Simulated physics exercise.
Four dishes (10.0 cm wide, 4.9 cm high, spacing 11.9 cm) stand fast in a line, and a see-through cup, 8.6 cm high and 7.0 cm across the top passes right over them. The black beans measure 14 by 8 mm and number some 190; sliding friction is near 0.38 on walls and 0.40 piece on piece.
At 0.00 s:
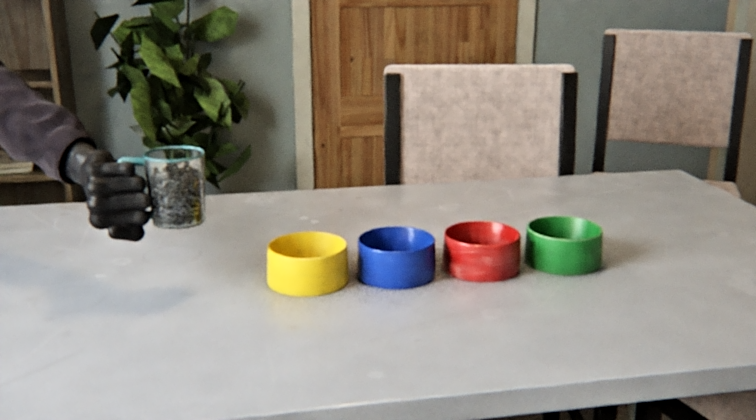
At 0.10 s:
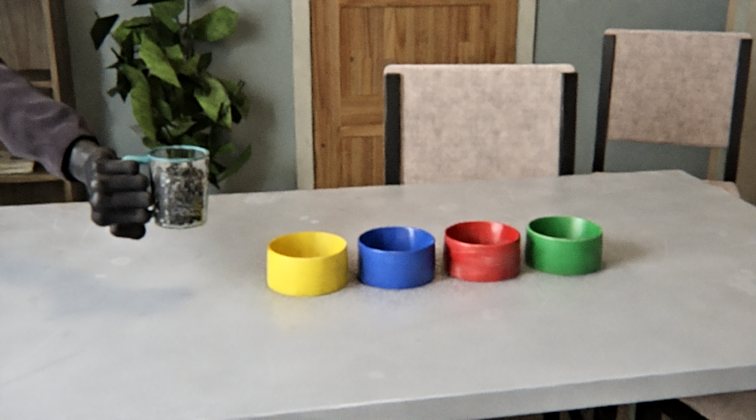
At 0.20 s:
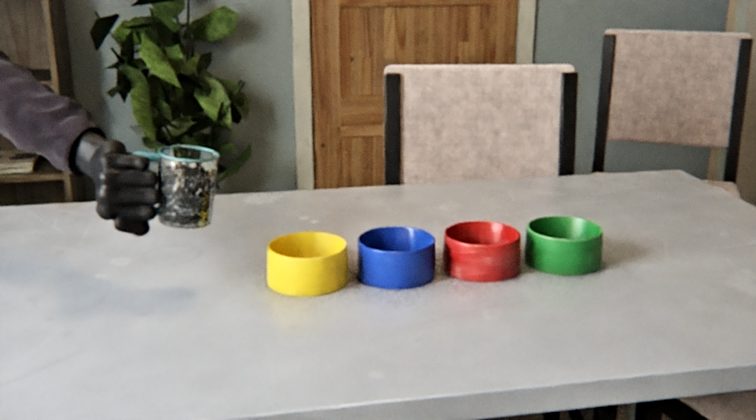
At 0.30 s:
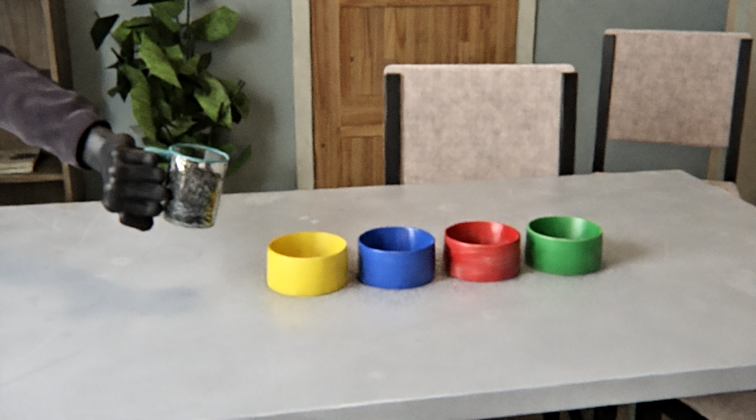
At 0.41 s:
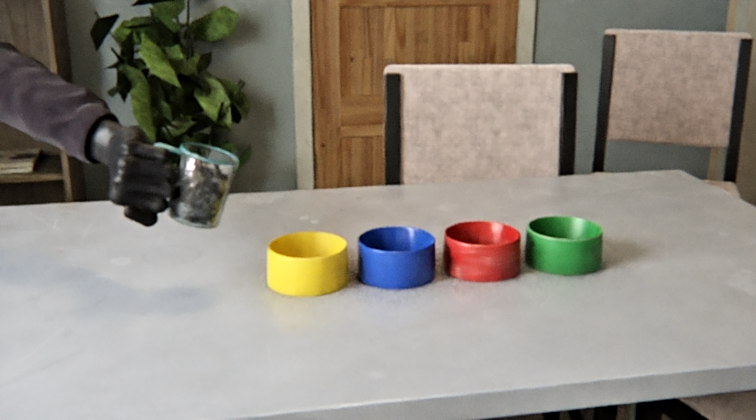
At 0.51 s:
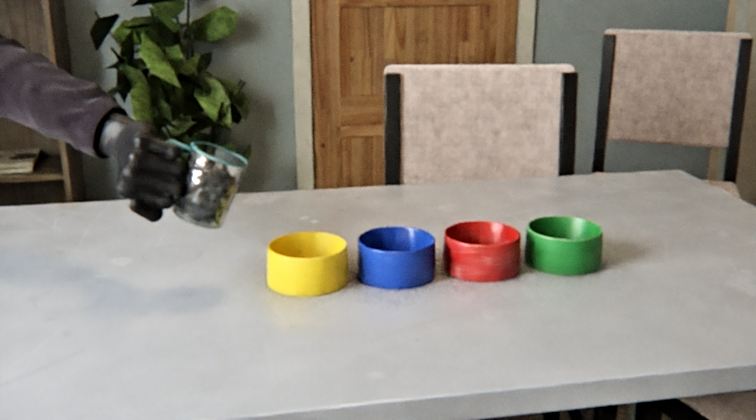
At the start, a black-gloved hand at the left holds a clear cup of dark pieces upright above a gray table, with yellow, blue, red and green dishes in a row. The hand then moves the cup slightly to the right while gradually tilting it rightward, and the dishes stay still.
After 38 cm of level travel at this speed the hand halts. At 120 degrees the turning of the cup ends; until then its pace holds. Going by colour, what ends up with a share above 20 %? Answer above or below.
Red: Below, blue: Above, green: Below, yellow: Below, counter: Below.
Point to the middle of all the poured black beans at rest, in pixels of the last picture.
At about (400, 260).
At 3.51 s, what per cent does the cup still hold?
Some 0 per cent of the load.
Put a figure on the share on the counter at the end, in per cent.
Roughly 0 per cent.
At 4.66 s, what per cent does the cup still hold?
Some 0 per cent of the load.
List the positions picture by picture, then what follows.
The first frame shows cup at (177, 188), tilt 0 degrees, lip at (204, 153), moved 0.0 cm; middle of the pieces at (177, 198); yellow dish at (307, 245); blue dish at (397, 239); red dish at (482, 234); green dish at (565, 228).
The second frame shows cup at (180, 188), tilt 2 degrees, lip at (208, 153), moved 0.4 cm; middle of the pieces at (180, 197).
The third frame shows cup at (187, 187), tilt 7 degrees, lip at (218, 156), moved 1.2 cm; middle of the pieces at (186, 197).
The fourth frame shows cup at (194, 187), tilt 12 degrees, lip at (228, 158), moved 2.1 cm; middle of the pieces at (193, 196).
The fifth frame shows cup at (201, 186), tilt 17 degrees, lip at (238, 161), moved 3.0 cm; middle of the pieces at (199, 196).
The sixth frame shows cup at (209, 186), tilt 23 degrees, lip at (247, 164), moved 3.9 cm; middle of the pieces at (205, 195); yellow dish at (307, 245); blue dish at (397, 239); red dish at (482, 234); green dish at (565, 228). Its pace works out near 50 degrees a second; the hand travels 9 cm a second.
Then, at 2.31 s, tilt 114 degrees; cup holds 60 %, blue 35 %.
After 3.51 s, tilt 120 degrees; cup holds 0 %, blue 100 %.
After 4.66 s, tilt 120 degrees; cup holds 0 %, blue 100 %.
At rest (5.0 s), red 0 %, blue 100 %, green 0 %, yellow 0 %, counter 0 %.
